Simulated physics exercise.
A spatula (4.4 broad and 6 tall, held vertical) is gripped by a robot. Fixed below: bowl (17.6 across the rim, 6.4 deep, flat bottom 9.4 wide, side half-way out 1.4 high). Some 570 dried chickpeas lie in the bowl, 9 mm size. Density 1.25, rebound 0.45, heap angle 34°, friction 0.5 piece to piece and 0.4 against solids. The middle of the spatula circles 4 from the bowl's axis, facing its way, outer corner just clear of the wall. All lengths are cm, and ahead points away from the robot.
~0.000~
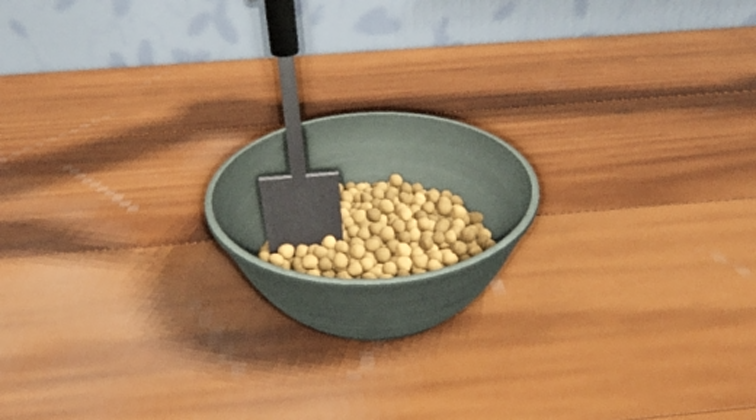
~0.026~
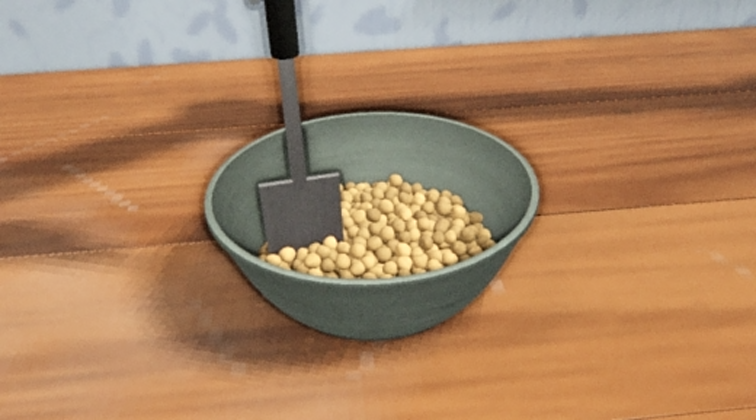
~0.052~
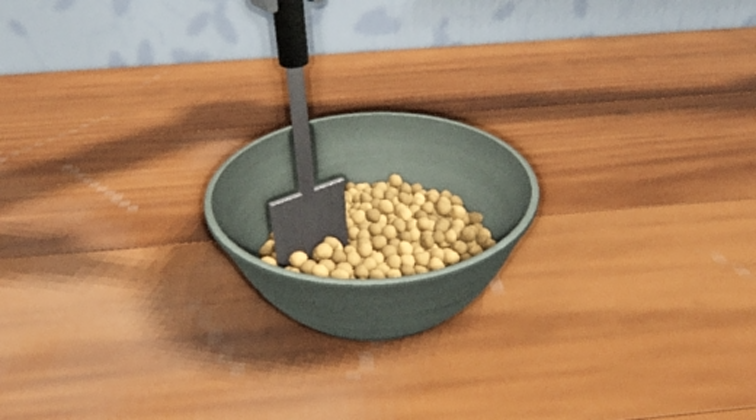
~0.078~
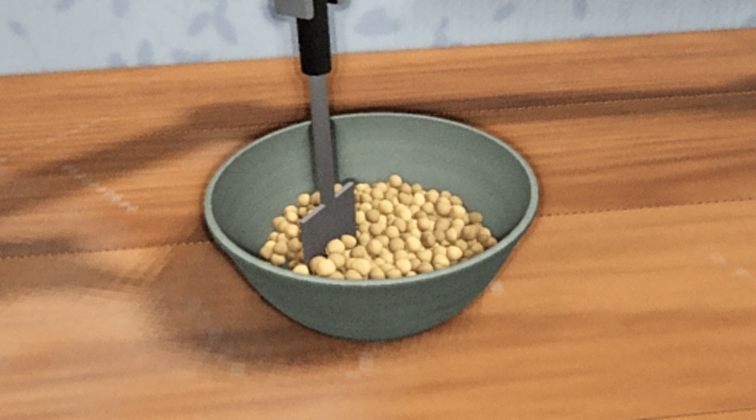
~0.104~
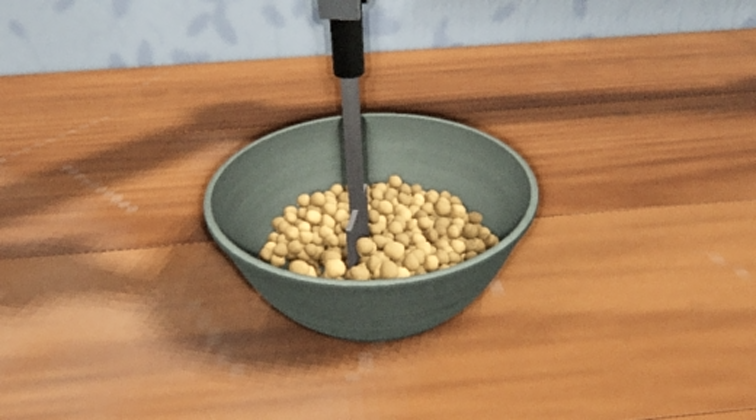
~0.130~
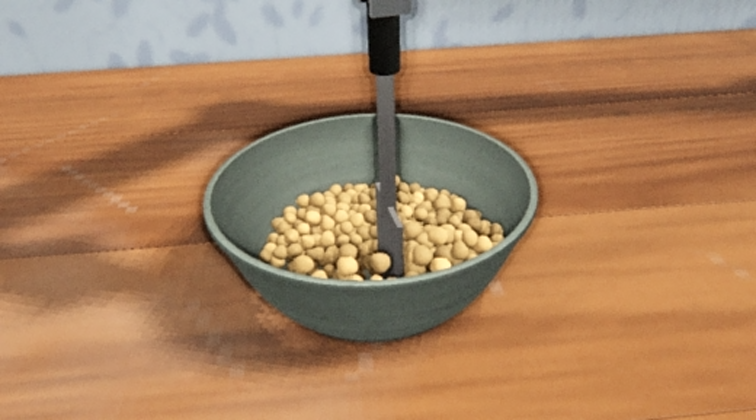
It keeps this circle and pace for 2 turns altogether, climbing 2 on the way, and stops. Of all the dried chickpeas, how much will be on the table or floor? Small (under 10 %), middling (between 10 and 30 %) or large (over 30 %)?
A middling share, between 10 and 30 %, ends on the table or floor.
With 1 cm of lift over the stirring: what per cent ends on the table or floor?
Some 25 per cent.
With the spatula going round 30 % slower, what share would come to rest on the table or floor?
It would be near 5 per cent.
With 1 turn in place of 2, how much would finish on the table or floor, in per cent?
Then about 15 per cent.
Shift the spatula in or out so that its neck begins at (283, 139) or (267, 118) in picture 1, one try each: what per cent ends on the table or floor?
About 15 and 0 per cent.
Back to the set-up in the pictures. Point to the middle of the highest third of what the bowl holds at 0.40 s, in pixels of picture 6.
Around (273, 215).
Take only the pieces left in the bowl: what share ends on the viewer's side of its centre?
Roughly 50 per cent.
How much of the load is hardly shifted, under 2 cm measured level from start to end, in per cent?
Some 10 per cent.
By 0.40 s, 340° round, highest piece 8 above the table; 483 in the bowl, 55 on the table or floor, 30 in flight or on the tool.
By 0.67 s, 221° round, highest piece 6 above the table; 461 in the bowl, 107 on the table or floor.
By 1.00 s, 0° round, highest piece 5 above the table; 461 in the bowl, 107 on the table or floor.
By 1.70 s, 0° round, highest piece 5 above the table; 461 in the bowl, 107 on the table or floor.
Final count, 461 in the bowl, 107 on the table or floor. That is 19 % on the table or floor.
